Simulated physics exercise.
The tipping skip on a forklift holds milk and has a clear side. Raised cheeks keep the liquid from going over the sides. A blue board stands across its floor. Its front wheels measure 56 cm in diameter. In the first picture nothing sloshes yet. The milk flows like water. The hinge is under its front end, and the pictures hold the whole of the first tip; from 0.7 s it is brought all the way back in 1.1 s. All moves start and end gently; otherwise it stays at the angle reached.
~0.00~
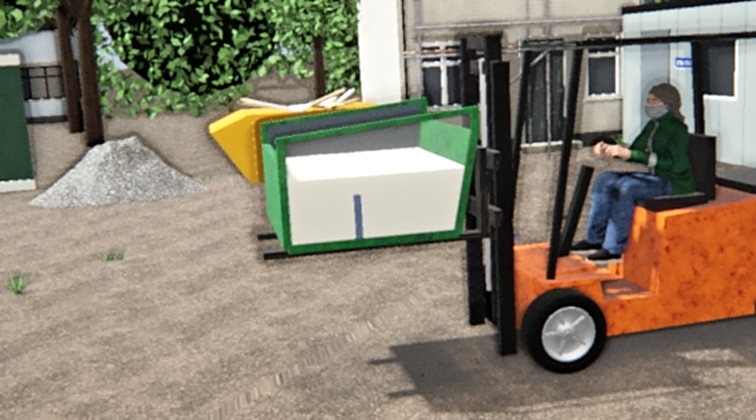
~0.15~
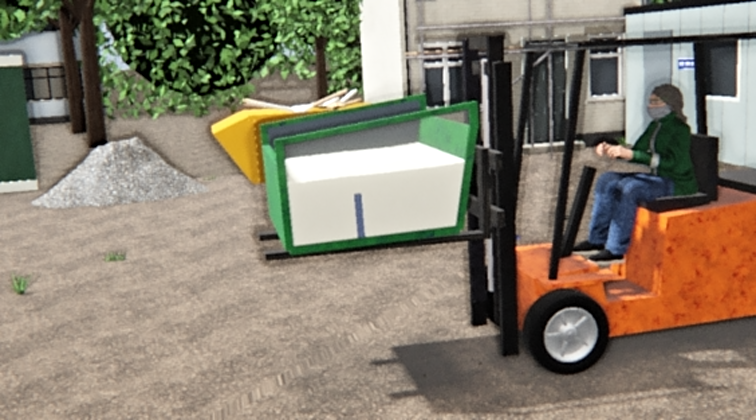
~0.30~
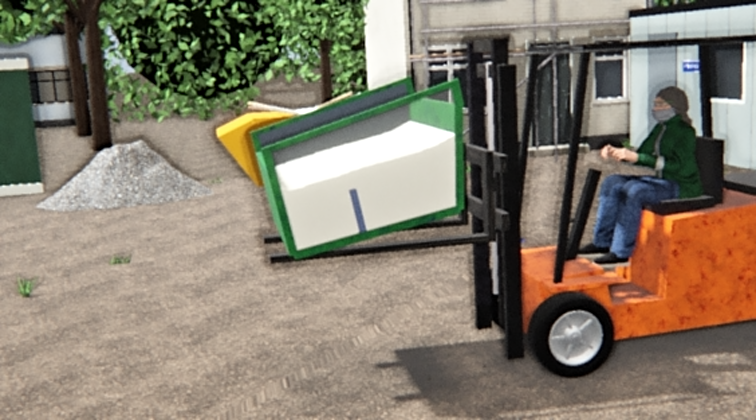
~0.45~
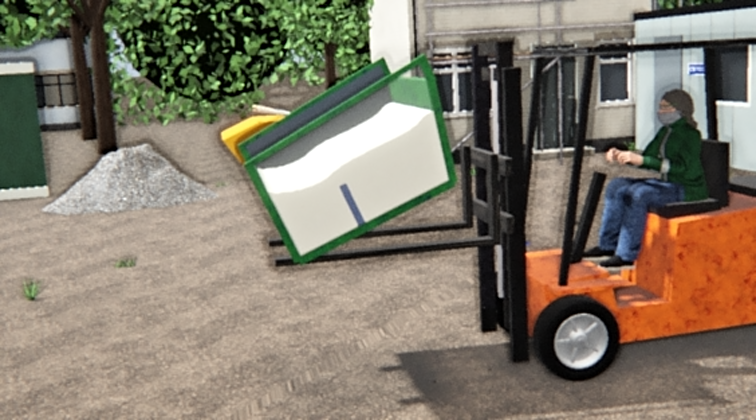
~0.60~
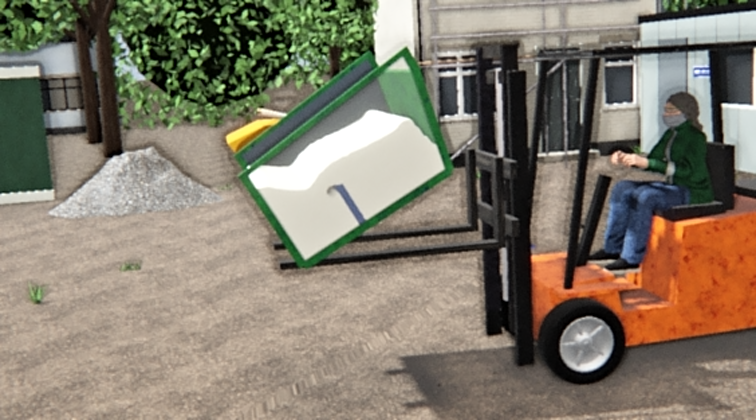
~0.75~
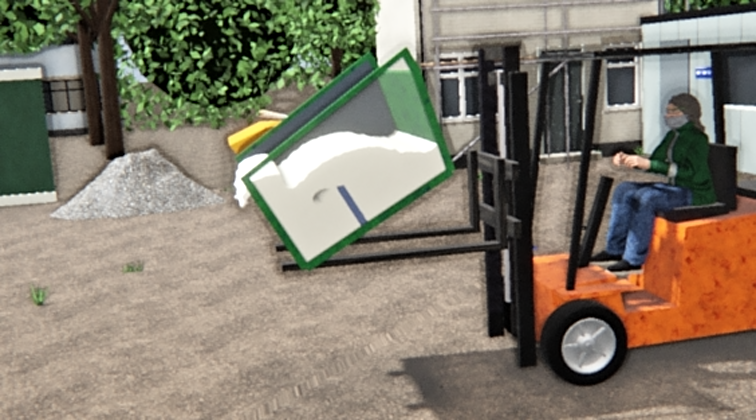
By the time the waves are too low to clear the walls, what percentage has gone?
Roughly 23 per cent of the milk is lost.
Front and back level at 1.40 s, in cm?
Front 44 cm, back 12 cm.
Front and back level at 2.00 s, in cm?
Front 28 cm, back 34 cm.
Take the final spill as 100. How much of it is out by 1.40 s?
About 100 per cent.
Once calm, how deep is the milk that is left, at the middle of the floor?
Roughly 28 cm.
By 1.40 s the skip is at 7° forwards, the surface stands 13 cm at the back and 45 cm at the front; 23 per cent has gone, over the front.
By 2.00 s the surface stands 34 cm at the back and 28 cm at the front; 23 per cent has gone, over the front.
By 2.60 s the surface stands 29 cm at the back and 34 cm at the front; 23 per cent has gone, over the front.
By 4.68 s 23 per cent has gone, over the front, 107 of 459 litres.
